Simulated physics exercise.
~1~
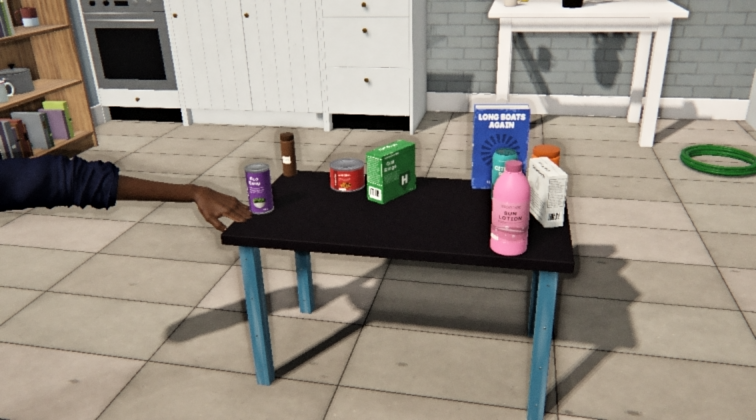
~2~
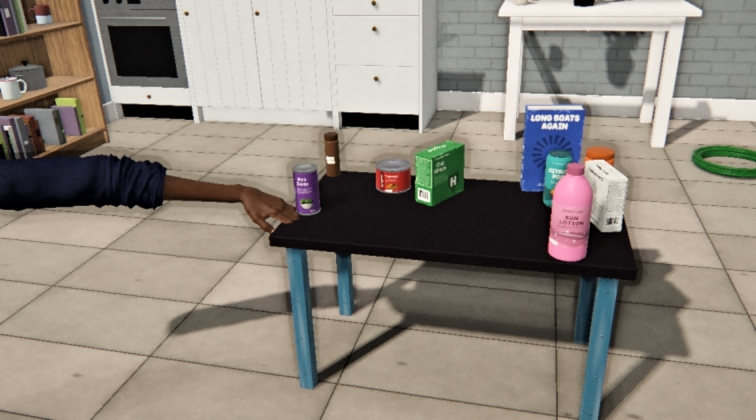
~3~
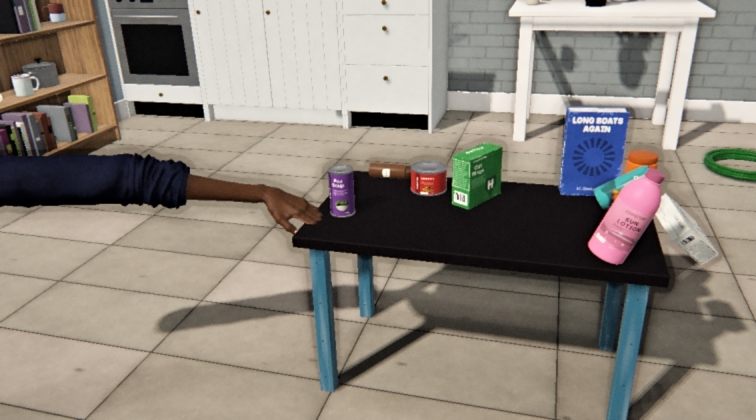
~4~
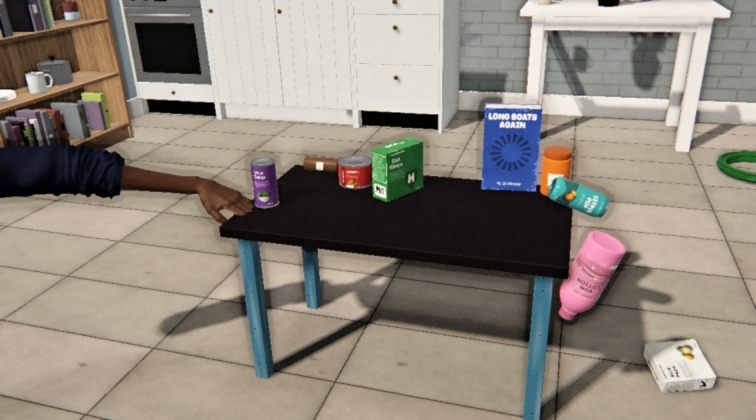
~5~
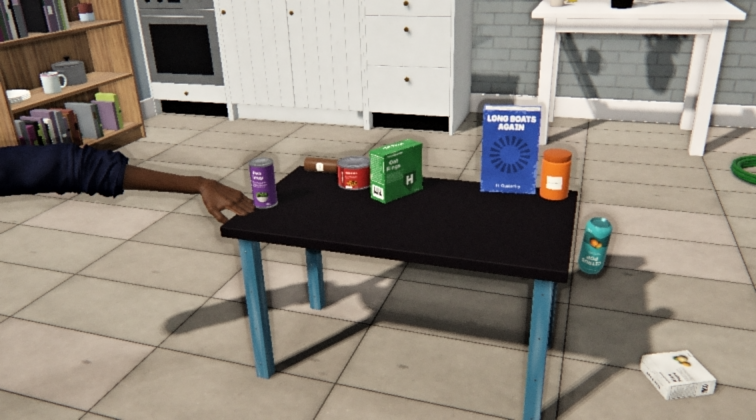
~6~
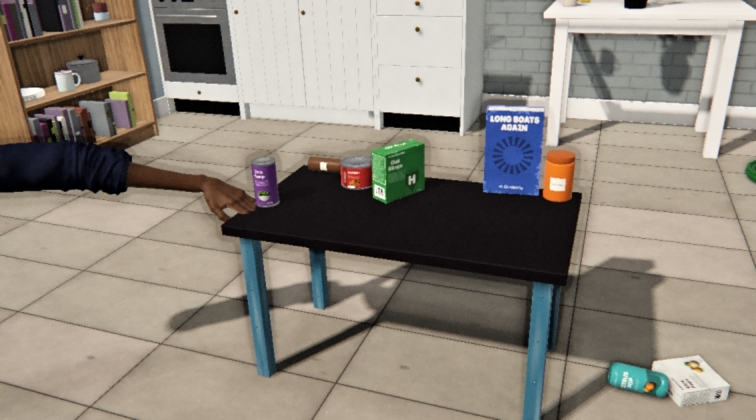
A hand jerks the table right then back left, and three items fall off it.
